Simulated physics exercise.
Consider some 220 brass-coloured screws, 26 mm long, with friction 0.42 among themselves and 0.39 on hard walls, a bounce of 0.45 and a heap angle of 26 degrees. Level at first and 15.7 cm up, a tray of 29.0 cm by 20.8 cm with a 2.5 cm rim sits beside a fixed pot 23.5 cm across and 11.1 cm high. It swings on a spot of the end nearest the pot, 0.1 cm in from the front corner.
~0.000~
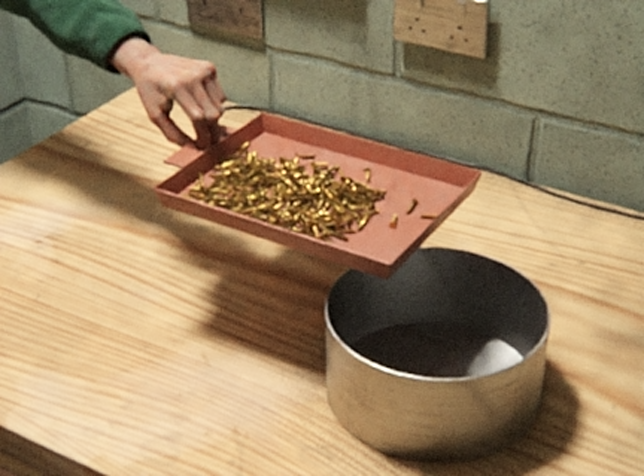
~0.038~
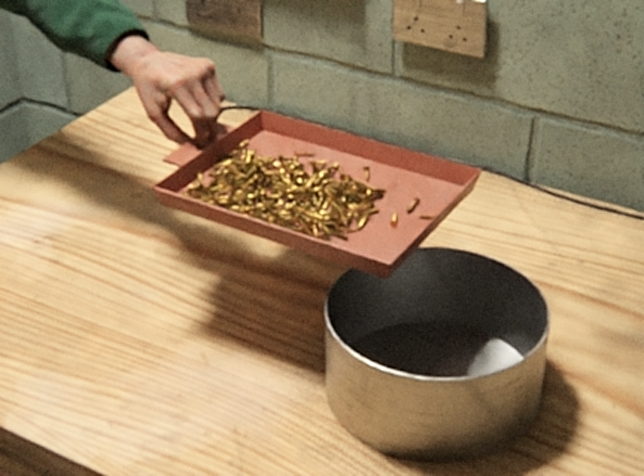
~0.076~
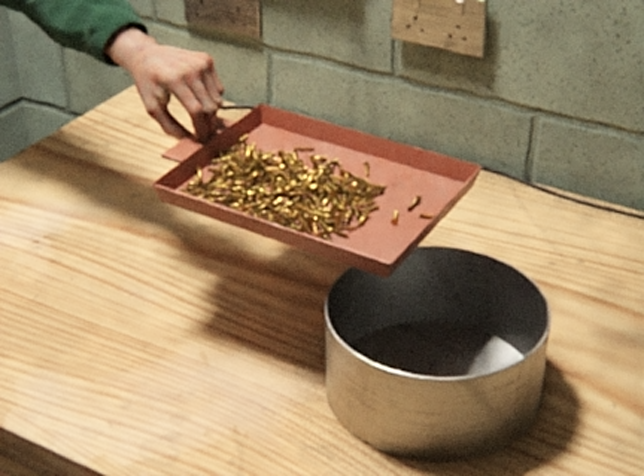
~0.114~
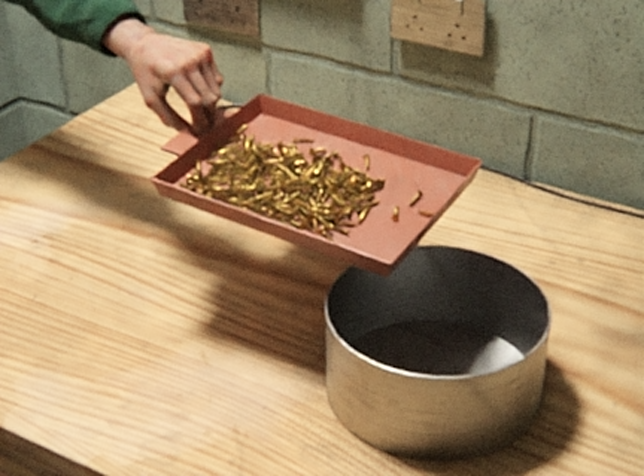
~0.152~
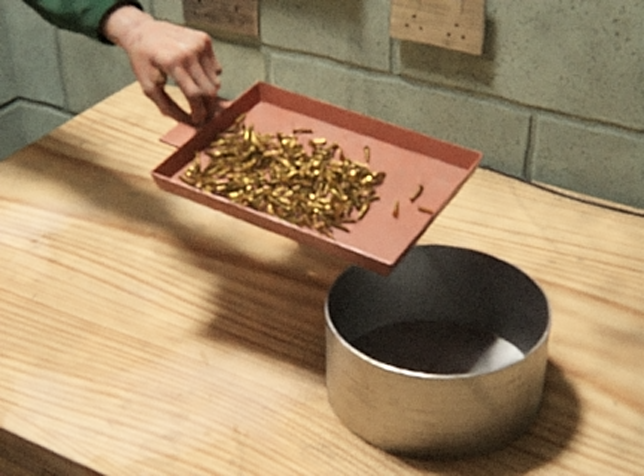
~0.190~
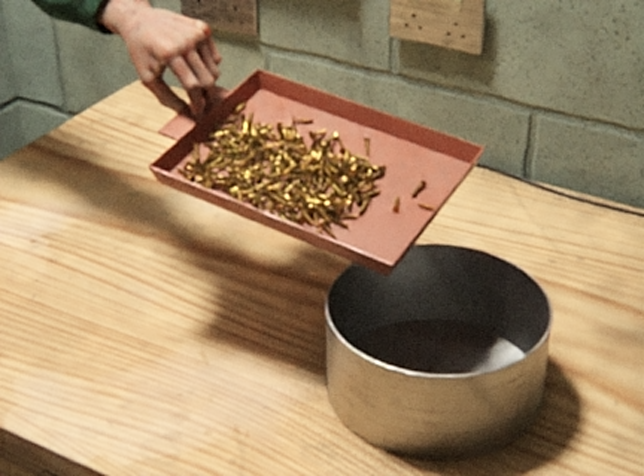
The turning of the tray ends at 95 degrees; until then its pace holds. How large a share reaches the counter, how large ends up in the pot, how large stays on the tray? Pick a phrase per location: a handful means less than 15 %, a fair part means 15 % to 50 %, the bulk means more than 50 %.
Counter: A fair part, pot: The bulk, tray: A handful.
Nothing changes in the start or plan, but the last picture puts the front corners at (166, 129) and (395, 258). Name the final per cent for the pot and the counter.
You'd end with pot at 75 and counter at 25.
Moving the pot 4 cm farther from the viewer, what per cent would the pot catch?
10 %.
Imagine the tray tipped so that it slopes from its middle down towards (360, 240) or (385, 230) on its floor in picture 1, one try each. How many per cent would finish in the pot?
That would be close to 100 per cent, then close to 95 per cent.
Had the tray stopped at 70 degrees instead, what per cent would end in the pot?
Around 40 in a hundred.
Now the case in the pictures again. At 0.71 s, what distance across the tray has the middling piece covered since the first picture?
About 7 cm.
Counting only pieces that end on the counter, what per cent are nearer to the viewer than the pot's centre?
Share: Roughly 100 %.
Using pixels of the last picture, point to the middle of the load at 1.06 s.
At about (347, 246).
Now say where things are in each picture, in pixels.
The first picture shows tray tilt 0 degrees, front corners at (161, 187) and (388, 259); middle of the pieces at (280, 199); pot at (437, 308).
The second picture shows tray tilt 0 degrees, front corners at (160, 186) and (388, 259); middle of the pieces at (279, 198).
The third picture shows tray tilt 2 degrees, front corners at (160, 182) and (388, 258); middle of the pieces at (278, 194).
The fourth picture shows tray tilt 4 degrees, front corners at (159, 177) and (388, 258), lowest corner right front; middle of the pieces at (278, 189).
The fifth picture shows tray tilt 7 degrees, front corners at (158, 171) and (389, 258), lowest corner right front; middle of the pieces at (278, 182).
The sixth picture shows tray tilt 10 degrees, front corners at (157, 165) and (390, 258), lowest corner right front; middle of the pieces at (278, 176); pot at (438, 304). The tray's pace is about 75 degrees a second.
After 0.71 s, tilt 50 degrees; the tray holds 100 %, the pot 0 %.
After 1.06 s, tilt 77 degrees; the tray holds 80 %, the pot 10 %.
Then, at 1.50 s, tilt 95 degrees; the tray holds 0 %, the pot 65 %.
In the end, at 2.2 s, counter 35 %, pot 65 %, tray 0 %.
